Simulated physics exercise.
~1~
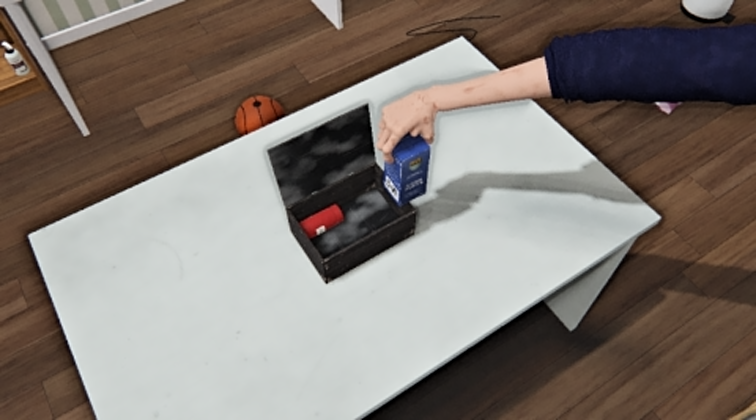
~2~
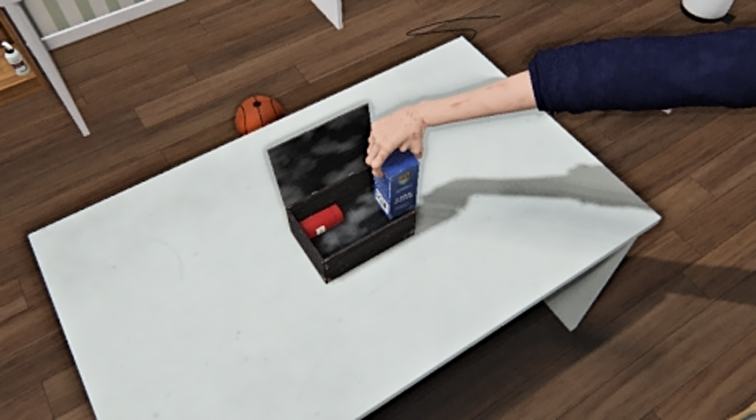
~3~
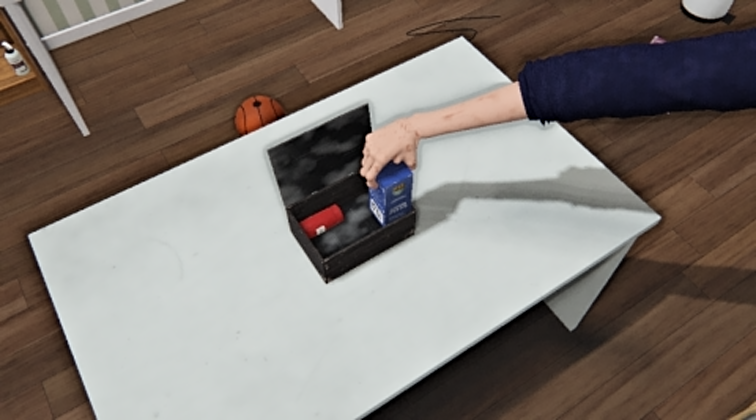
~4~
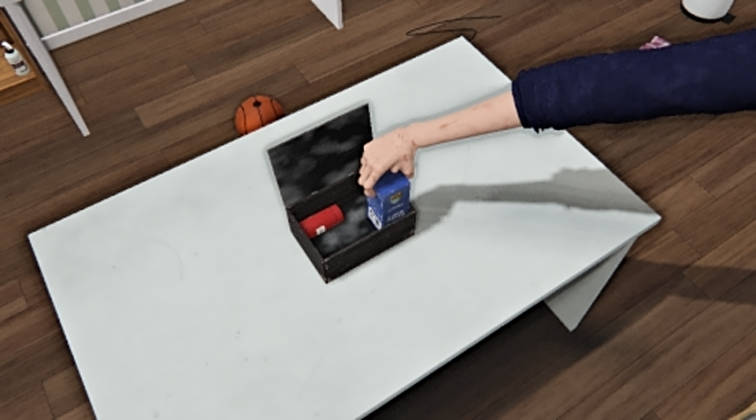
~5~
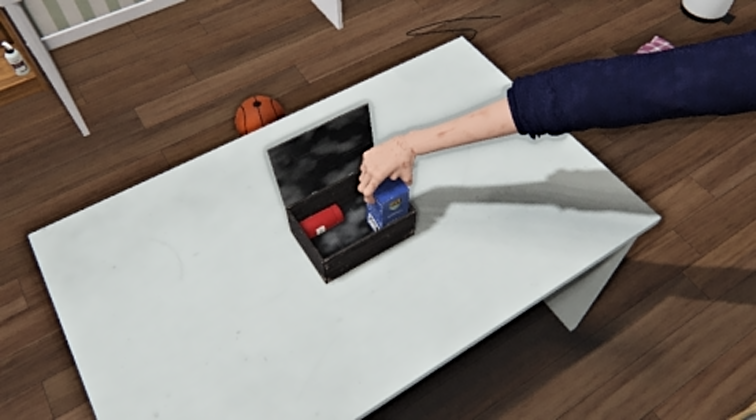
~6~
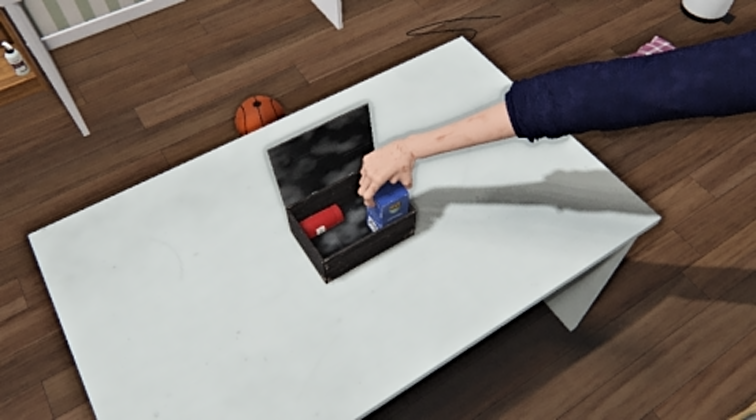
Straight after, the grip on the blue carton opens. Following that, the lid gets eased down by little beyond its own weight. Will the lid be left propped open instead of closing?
Yes, it stays propped open.
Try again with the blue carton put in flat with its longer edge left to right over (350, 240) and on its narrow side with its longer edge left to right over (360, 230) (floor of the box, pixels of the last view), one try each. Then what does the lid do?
First try: It sits on the rim; second try: It sits on the rim.
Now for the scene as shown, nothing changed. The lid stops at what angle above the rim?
I'd say roughly 40 degrees above the rim.
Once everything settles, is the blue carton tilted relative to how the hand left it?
Well, the blue carton stays just as set.
Then, 1.20 s past the last view, lid starting down.
Then, 1.60 s past the last view, lid 60° above the rim.
Finally, lid 38° above the rim; both still in place. Final places as the last picture's camera would see them, blue carton near (387, 210).
